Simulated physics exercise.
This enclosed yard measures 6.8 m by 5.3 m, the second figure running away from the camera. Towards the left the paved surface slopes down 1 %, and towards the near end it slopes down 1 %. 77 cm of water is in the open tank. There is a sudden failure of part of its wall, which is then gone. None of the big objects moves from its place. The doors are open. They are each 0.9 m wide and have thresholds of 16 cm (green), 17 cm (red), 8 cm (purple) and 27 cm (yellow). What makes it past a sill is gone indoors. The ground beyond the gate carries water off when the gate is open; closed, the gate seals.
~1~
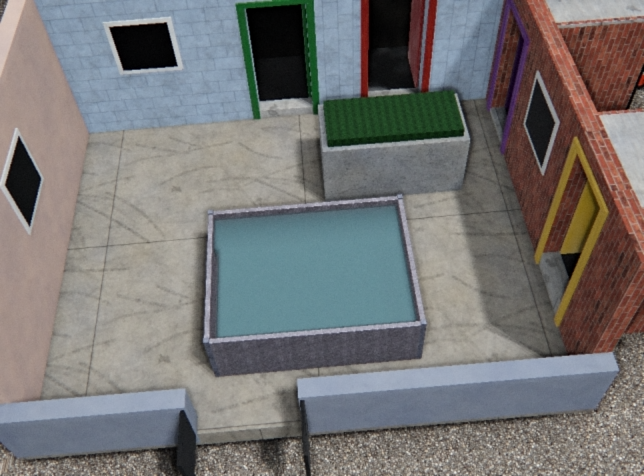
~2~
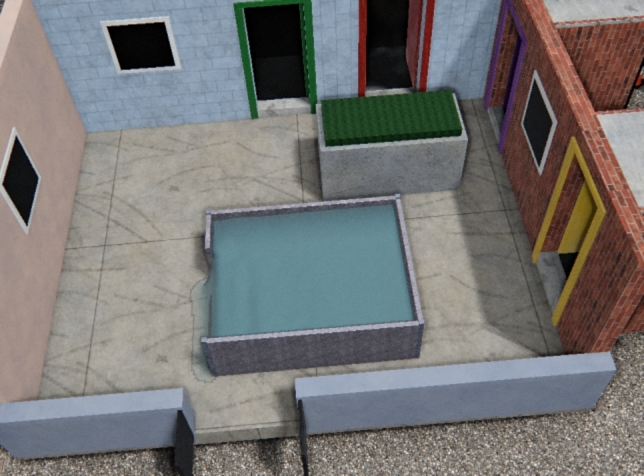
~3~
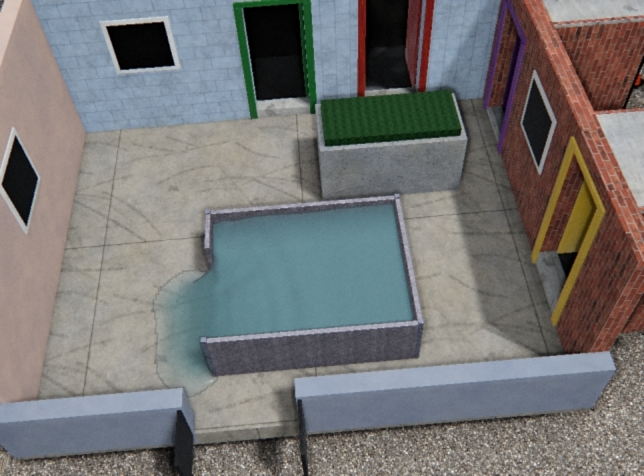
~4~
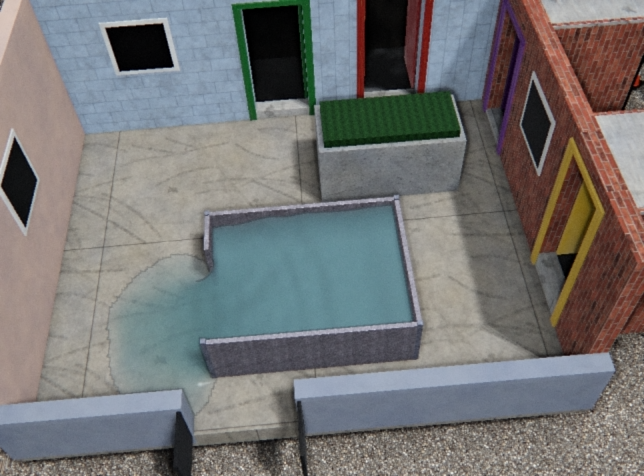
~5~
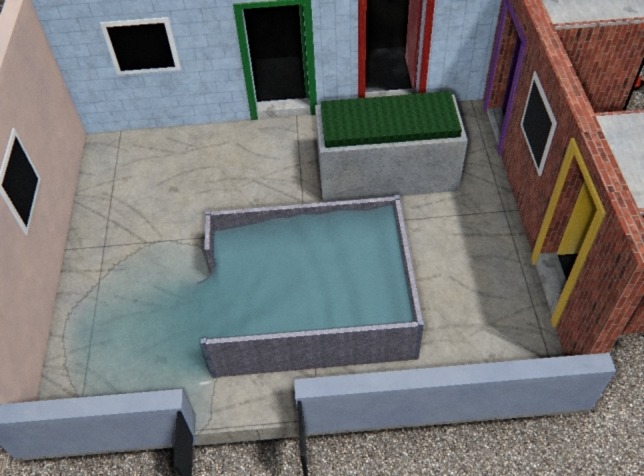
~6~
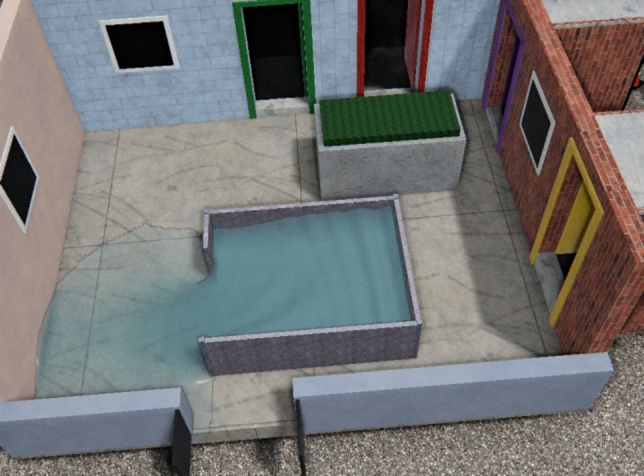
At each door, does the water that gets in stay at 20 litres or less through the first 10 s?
My guess is the green door lets through less than the limit. My guess is the red door lets through less than the limit. My guess is the purple door lets through more than the limit. My guess is the yellow door lets through less than the limit.
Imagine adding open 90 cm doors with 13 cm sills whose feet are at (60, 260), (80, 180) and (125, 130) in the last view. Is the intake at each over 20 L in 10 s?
More, more, more.
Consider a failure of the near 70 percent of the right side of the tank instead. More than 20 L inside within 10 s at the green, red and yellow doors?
Log - green: Threshold not reached, red: Threshold not reached, yellow: Threshold topped.
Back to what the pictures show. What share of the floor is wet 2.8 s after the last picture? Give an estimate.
Roughly 50 % of the floor.
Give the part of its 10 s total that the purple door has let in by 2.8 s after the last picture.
About 0%.
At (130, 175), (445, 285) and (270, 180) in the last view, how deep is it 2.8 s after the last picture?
In that order: 10, 0 and 1 cm.
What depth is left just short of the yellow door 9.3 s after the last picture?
Depth: Approx. 9.0 cm.
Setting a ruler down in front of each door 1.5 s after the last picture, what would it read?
Depths in cm: Green 0, red 0, purple 0, yellow 0.
Then, 0.7 s after the last picture water covers 25 % of the floor and is deepest (67 cm) near (30, 429); green door not reached, red door not reached, purple door not reached, yellow door not reached.
Then, 1.5 s after the last picture water covers 30 % of the floor and is deepest (53 cm) near (33, 415); green door not reached, red door not reached, purple door not reached, yellow door not reached.
Then, 2.8 s after the last picture water covers 50 % of the floor and is deepest (38 cm) near (84, 142); green door 6 cm at the sill, 0 L in, red door not reached, purple door not reached, yellow door not reached.
Then, 5.3 s after the last picture water covers 80 % of the floor and is deepest (26 cm) near (465, 102); green door 10 cm at the sill, 0 L in, red door 7 cm at the sill, 0 L in, purple door 19 cm at the sill, 48 L in, yellow door 5 cm at the sill, 0 L in.
Then, 9.3 s after the last picture water covers 100 % of the floor and is deepest (22 cm) near (547, 383); green door 9 cm at the sill, 0 L in, red door 9 cm at the sill, 0 L in, purple door 13 cm at the sill, 191 L in, yellow door 9 cm at the sill, 0 L in.
